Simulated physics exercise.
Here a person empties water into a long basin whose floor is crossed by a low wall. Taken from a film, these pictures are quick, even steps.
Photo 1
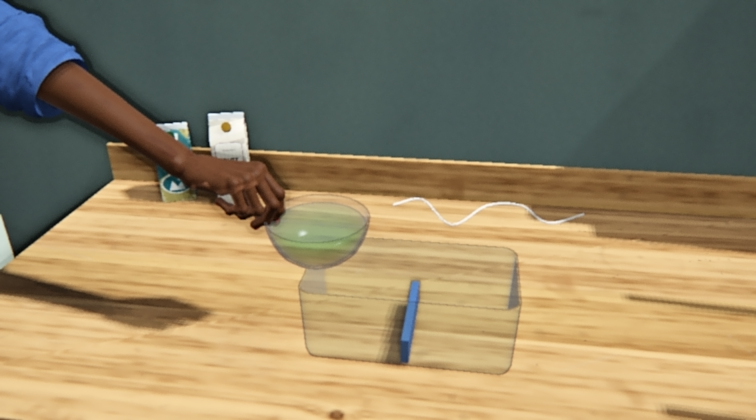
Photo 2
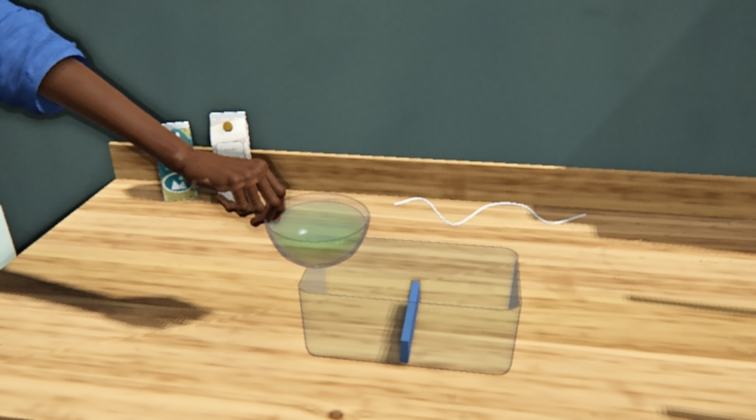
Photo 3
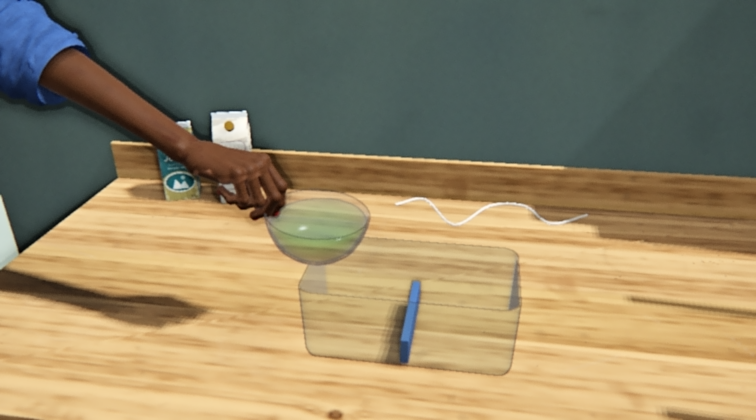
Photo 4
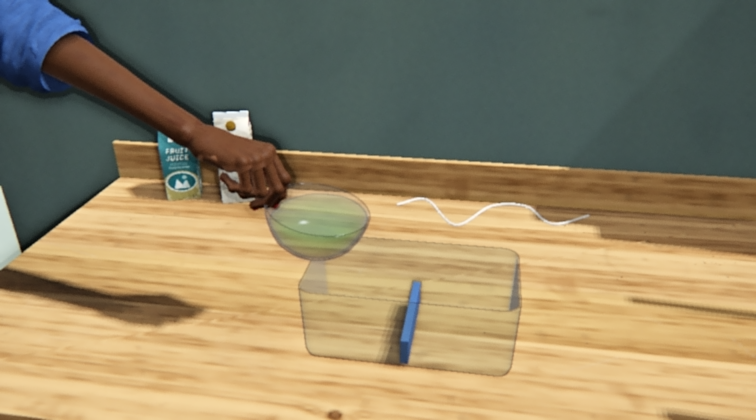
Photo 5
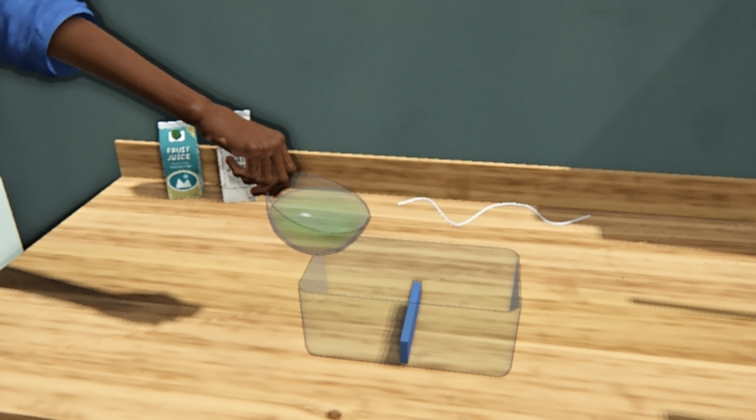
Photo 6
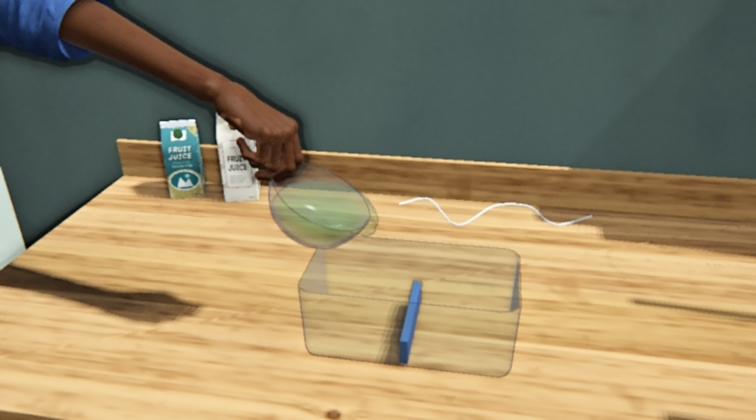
On a wooden counter, a hand tilts a clear bowl of greenish water rightward above a clear basin with a low blue wall.
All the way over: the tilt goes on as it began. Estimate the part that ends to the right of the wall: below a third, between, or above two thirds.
The share right of the wall will be large, beyond two thirds.
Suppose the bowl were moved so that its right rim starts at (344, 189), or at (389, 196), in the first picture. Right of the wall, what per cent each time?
75 %, 90 %.
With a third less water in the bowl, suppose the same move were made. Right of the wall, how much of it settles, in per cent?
Some 85 parts in a hundred.
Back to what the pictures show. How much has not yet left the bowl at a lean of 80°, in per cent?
20 per cent or so.
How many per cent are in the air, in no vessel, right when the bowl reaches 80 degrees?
About 45 per cent.
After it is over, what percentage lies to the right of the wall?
That share comes out near 85 percent.
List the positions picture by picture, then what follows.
It leans 0°; its right rim is at (369, 222); the water meets the walls at (272, 218) and (367, 225); the long basin's rim runs from (310, 262) to (519, 279); the wall's top is at (411, 310), in the first frame.
It leans 1°; its right rim is at (369, 222); the water meets the walls at (272, 216) and (367, 223), in the second frame.
It leans 5°; its right rim is at (369, 222); the water meets the walls at (272, 213) and (367, 221), in the third frame.
It leans 11°; its right rim is at (369, 222); the water meets the walls at (272, 208) and (368, 218), in the fourth frame.
It leans 18°; its right rim is at (368, 222); the water meets the walls at (273, 201) and (367, 216); 3 per cent is over the edge, in the fifth frame.
It leans 28°; its right rim is at (368, 222); the water meets the walls at (275, 193) and (364, 213); 7 per cent is over the edge, in the sixth frame.
A moment on, the bowl is tipped on its side and 22 per cent is still to pour, 6 is left of the wall and 28 right of it.
Next, the bowl is tipped on its side and 1 per cent is still to pour, 11 is left of the wall and 83 right of it.
Then the bowl is tipped on its side and 0 per cent is still to pour, 14 is left of the wall and 85 right of it.
Later the bowl is tipped on its side and 0 per cent is still to pour, 14 is left of the wall and 85 right of it.
At rest 14 per cent lies left of the wall, 85 right of it and 1 outside.
